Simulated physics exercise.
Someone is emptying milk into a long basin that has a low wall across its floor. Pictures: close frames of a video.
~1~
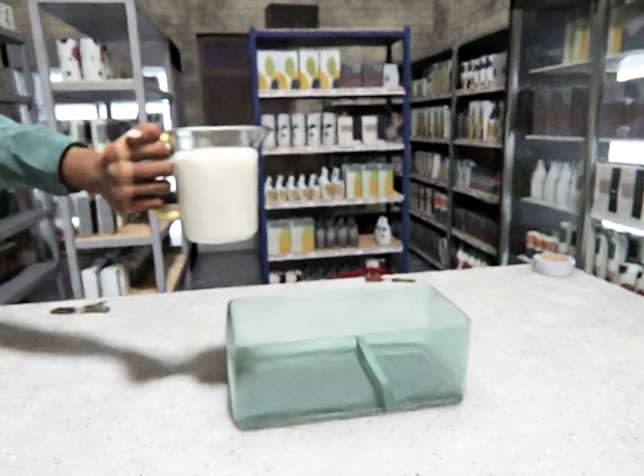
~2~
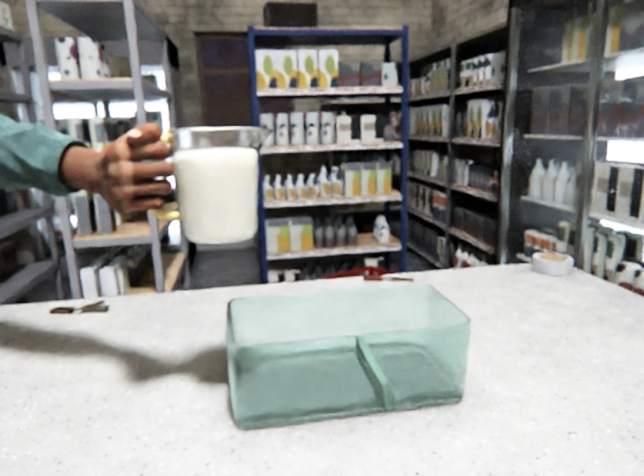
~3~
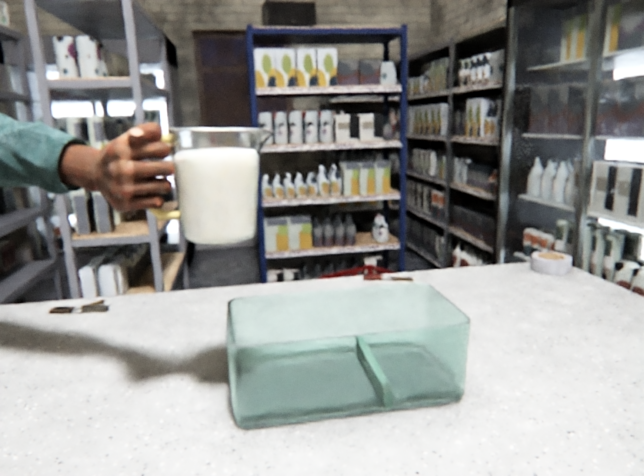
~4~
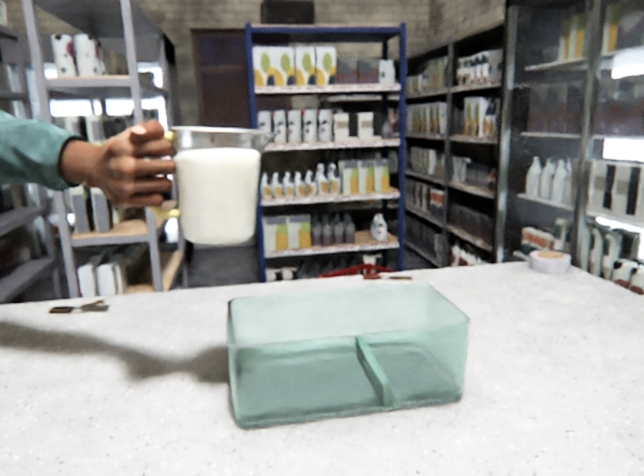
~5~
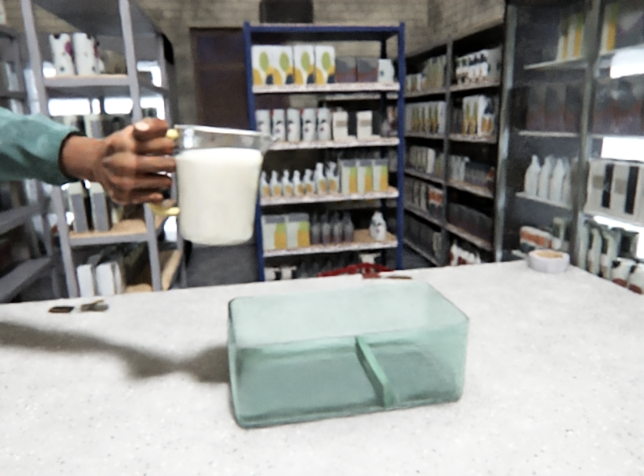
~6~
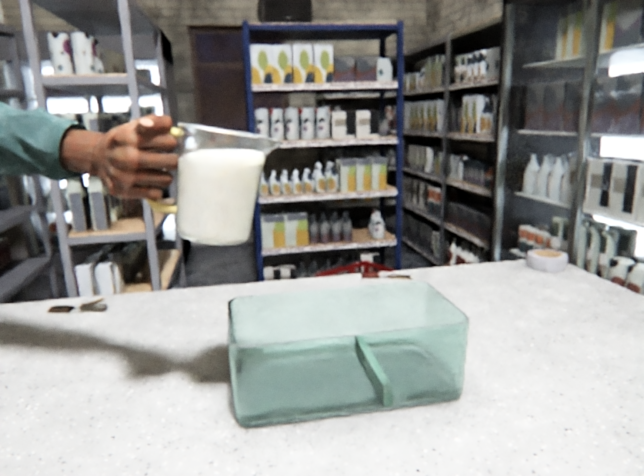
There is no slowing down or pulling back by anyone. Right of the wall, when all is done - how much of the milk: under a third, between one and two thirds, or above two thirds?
Once it settles, the part right of the wall is below a third, I'd say.
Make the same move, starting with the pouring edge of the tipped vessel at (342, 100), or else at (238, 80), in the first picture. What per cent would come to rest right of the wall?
It comes out at around 60 percent and then around 15 percent.
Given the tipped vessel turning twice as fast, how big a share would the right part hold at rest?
Something like 10 percent.
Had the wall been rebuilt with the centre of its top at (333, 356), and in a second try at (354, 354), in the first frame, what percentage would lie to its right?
About 70 % and 25 %.
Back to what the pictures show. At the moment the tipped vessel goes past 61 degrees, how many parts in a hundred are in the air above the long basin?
Around 10 percent.
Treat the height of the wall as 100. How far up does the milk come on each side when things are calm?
Left: About 70; right: About 10.
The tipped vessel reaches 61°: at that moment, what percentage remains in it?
Some 85 per cent has not yet come out.
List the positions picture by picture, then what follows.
In the first frame, it leans 0°; its right rim is at (274, 128); the milk meets the walls at (174, 152) and (256, 150); the long basin's rim runs from (227, 322) to (449, 302); the wall's top is at (372, 362).
In the second frame, it leans 0°; its right rim is at (274, 129); the milk meets the walls at (175, 153) and (256, 150).
In the third frame, it leans 2°; its right rim is at (276, 130); the milk meets the walls at (175, 153) and (257, 151).
In the fourth frame, it leans 4°; its right rim is at (278, 133); the milk meets the walls at (177, 154) and (258, 152).
In the fifth frame, it leans 7°; its right rim is at (281, 137); the milk meets the walls at (179, 154) and (261, 152).
In the sixth frame, it leans 11°; its right rim is at (284, 142); the milk meets the walls at (181, 156) and (264, 153).
A moment on, the tilt is 61° and 86 per cent is still to pour, 2 is left of the wall and 0 right of it.
Next, the tilt is 96° and 30 per cent is still to pour, 46 is left of the wall and 1 right of it.
Then the tilt is 108° and 1 per cent is still to pour, 85 is left of the wall and 7 right of it.
Later the tilt is 108° and 0 per cent is still to pour, 86 is left of the wall and 9 right of it.
In the end 87 per cent lies left of the wall, 9 right of it and 5 outside.
